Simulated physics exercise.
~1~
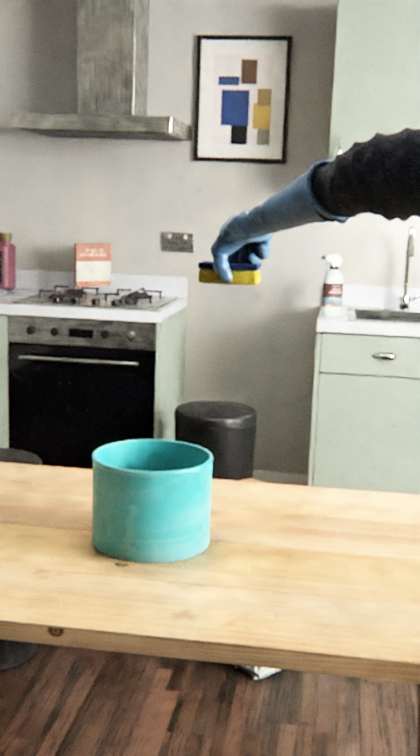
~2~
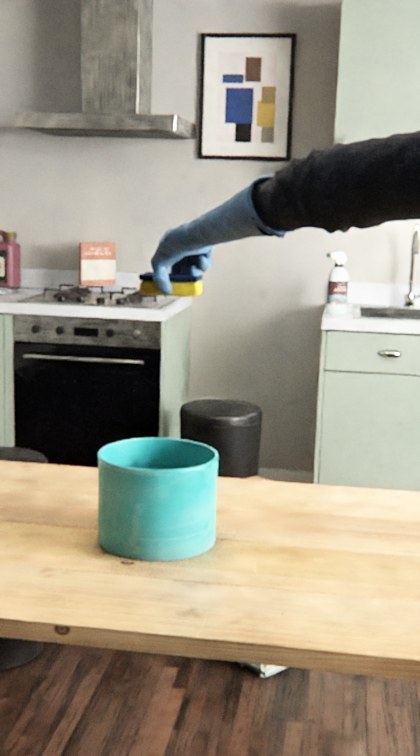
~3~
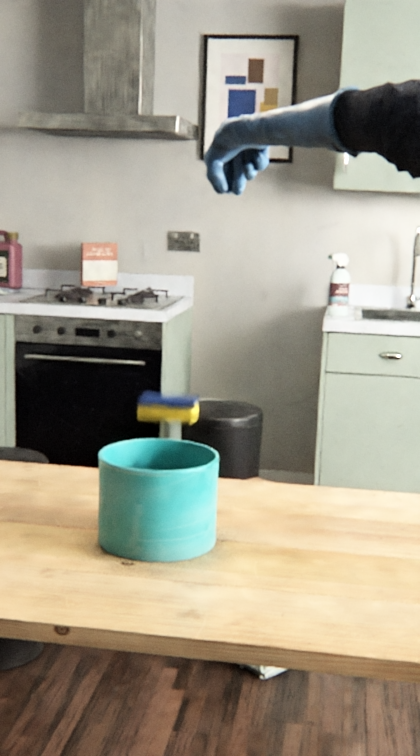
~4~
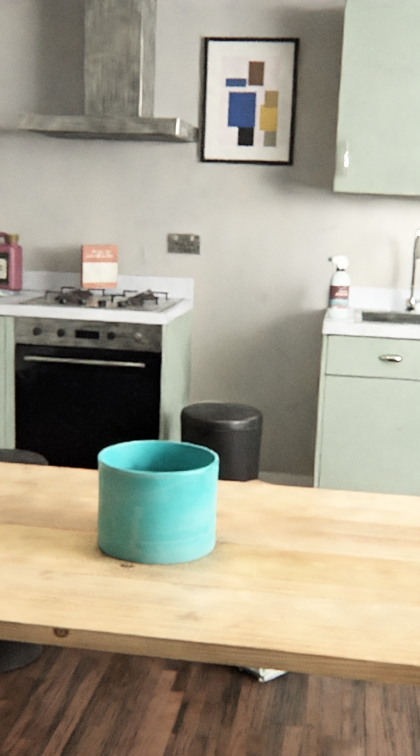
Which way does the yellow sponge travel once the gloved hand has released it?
It moves down, falling towards the teal container on the table.
